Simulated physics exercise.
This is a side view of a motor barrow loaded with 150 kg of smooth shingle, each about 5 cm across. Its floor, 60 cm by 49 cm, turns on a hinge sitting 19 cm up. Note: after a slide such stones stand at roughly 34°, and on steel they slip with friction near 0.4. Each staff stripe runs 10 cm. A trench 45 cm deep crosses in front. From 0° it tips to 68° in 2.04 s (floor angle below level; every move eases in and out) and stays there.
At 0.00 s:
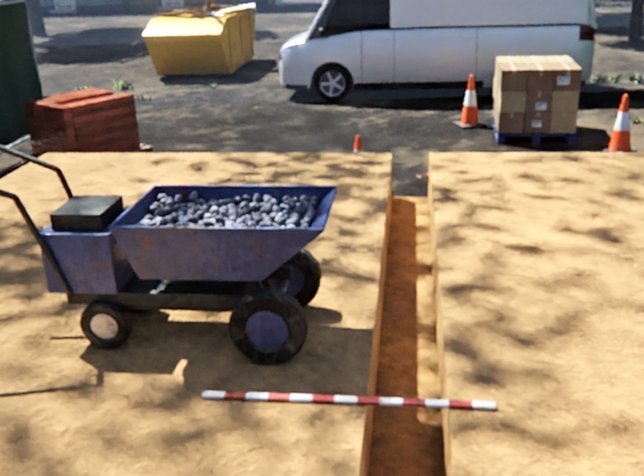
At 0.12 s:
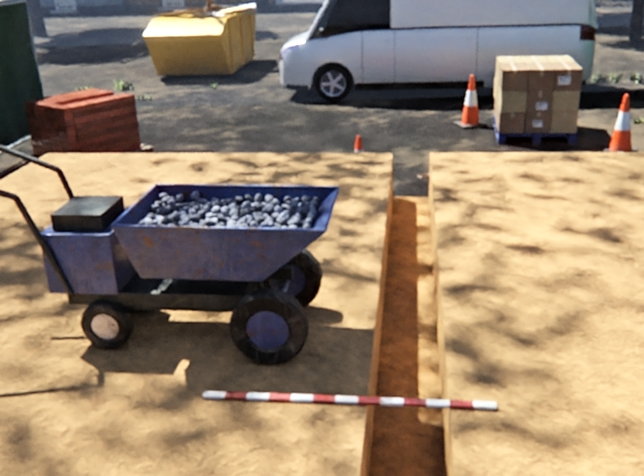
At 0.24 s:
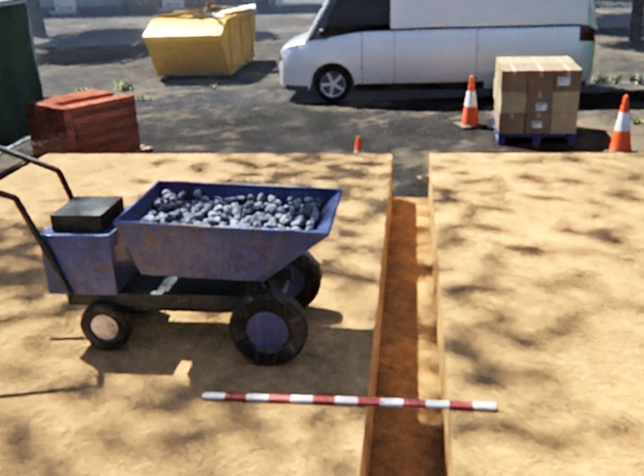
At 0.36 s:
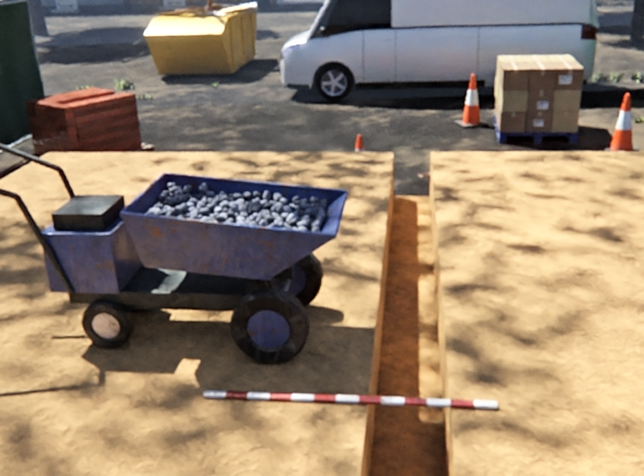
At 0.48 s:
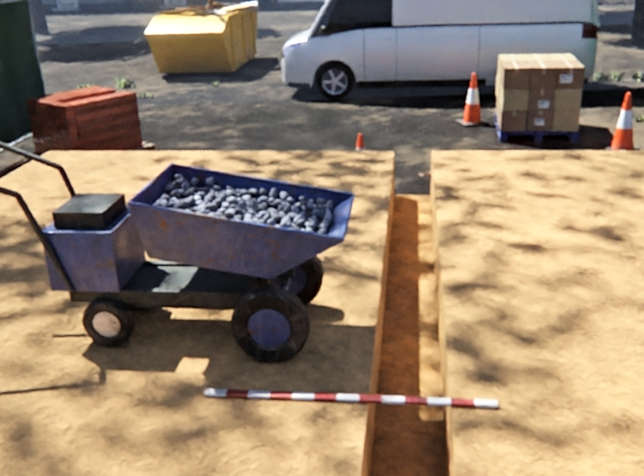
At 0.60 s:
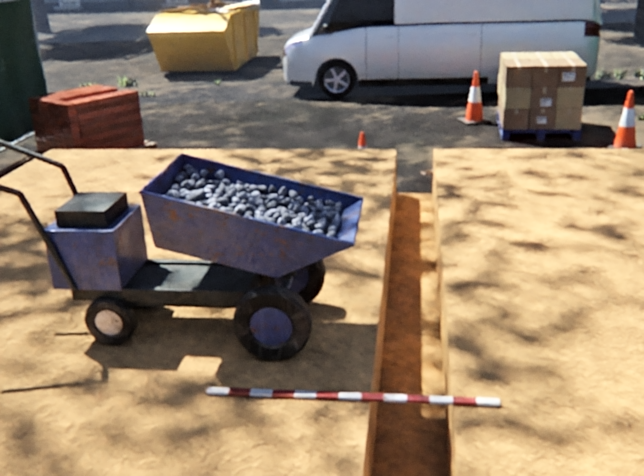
To begin with, a blue motor barrow heaped with smooth grey stones sits level beside a narrow trench, a red-and-white staff lying in front. The skip then starts tilting slowly, its rear end rising and its right lip edging toward the trench, and it steepens steadily while the wheels stay still.
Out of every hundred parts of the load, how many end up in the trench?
Close to 81 in a hundred.
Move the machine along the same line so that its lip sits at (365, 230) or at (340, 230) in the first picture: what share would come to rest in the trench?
It'd be around 30 per cent and after that around 60 per cent.
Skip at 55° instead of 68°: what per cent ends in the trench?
In that case near 80 per cent.
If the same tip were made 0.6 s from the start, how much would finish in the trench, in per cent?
About 60 percent, I'd say.
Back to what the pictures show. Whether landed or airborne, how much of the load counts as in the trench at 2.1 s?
About 65 per cent by then.
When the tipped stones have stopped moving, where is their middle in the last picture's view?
Roughly (423, 390), I'd say.
After 1.5 s the floor is at 57°; 94 % in the skip, 6 % in the trench; the foremost stones are at (426, 303).
After 2.1 s the floor is at 68°; 18 % in the skip, 65 % in the trench, 17 % past the trench; the foremost stones are at (563, 331).
After 2.5 s the floor is at 68°; 2 % in the skip, 79 % in the trench, 19 % past the trench; the foremost stones are at (602, 331).
After 4.4 s the floor is at 68°; 0 % in the skip, 81 % in the trench, 19 % past the trench; the foremost stones are at (603, 315).
